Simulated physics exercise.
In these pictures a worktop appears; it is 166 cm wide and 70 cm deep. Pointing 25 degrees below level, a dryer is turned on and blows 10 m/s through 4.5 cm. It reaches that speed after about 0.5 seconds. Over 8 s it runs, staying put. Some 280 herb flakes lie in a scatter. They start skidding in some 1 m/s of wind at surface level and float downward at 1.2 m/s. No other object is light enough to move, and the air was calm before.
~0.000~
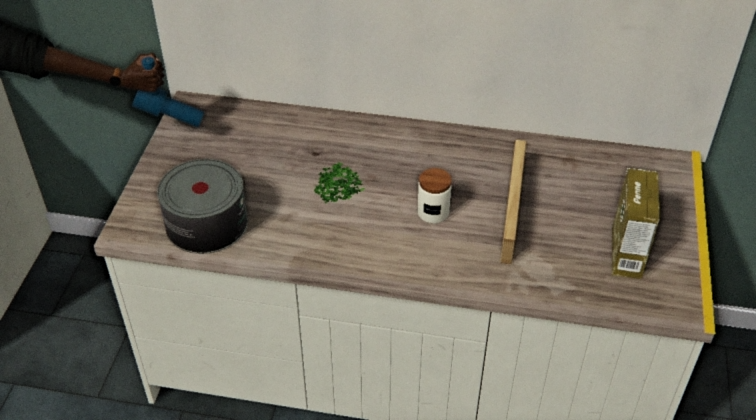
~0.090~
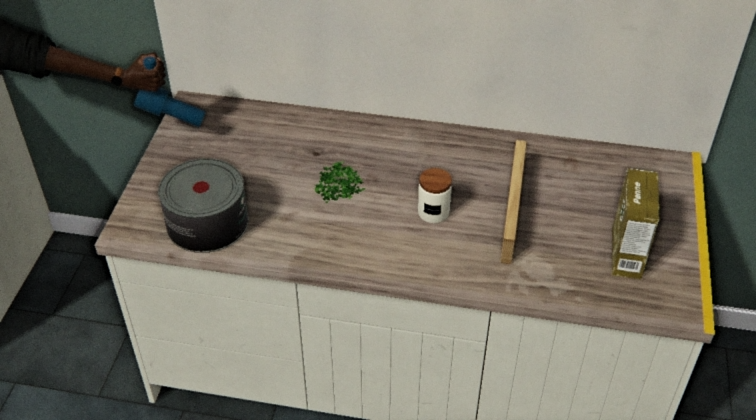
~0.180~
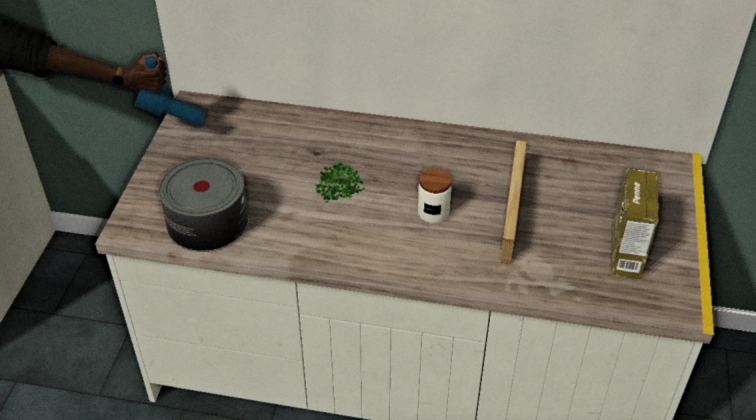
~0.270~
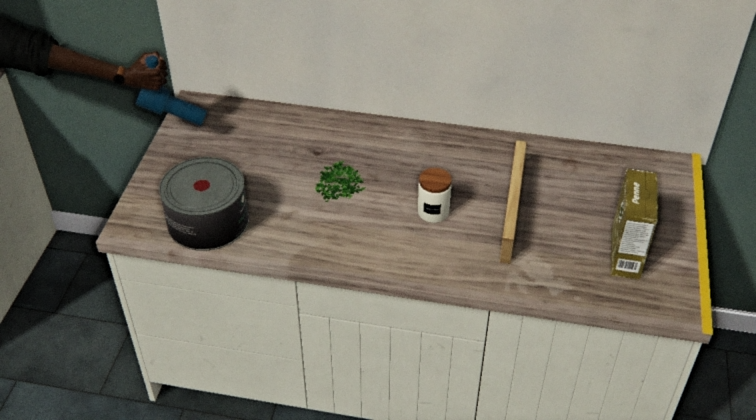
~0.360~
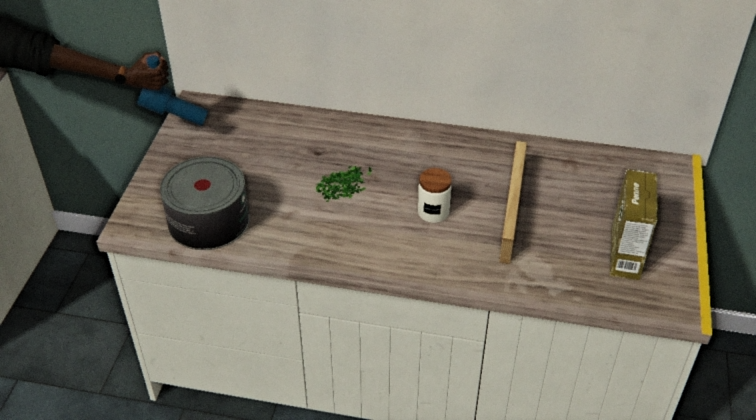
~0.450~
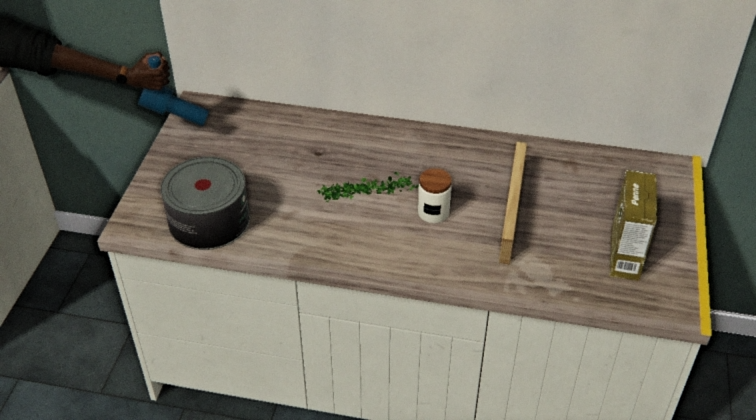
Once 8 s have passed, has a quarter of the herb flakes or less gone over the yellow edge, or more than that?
I'd predict that edge sees at most a quarter go past.
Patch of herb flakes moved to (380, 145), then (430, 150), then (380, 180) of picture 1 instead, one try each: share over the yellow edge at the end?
First try near 50 %, second near 50 %, third near 10 %.
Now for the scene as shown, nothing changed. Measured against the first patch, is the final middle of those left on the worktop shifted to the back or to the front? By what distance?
To the near part, near enough 15 cm.
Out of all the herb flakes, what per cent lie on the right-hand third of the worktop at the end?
Roughly 15 in a hundred.
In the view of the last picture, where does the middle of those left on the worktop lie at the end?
The middle is around pixel (489, 249).
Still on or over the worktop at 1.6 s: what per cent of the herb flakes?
About 70 per cent remain.
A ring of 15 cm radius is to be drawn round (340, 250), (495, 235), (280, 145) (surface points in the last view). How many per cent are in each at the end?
Taking the spots one by one, around 0 %, 15 % and 0 %.
After 1.6 s, 85 % are on the move or not yet settled, 0 % are over the yellow edge; the middle of those still in play is near (502, 264).
After 2.6 s, 44 % are on the move or not yet settled, 0 % are over the yellow edge; the middle of those still in play is near (503, 255).
After 4.4 s, 30 % are on the move or not yet settled, 0 % are over the yellow edge; the middle of those still in play is near (502, 265).
After 8.0 s, at the end, 0 % are over the yellow edge; the middle of those still in play is near (489, 249).
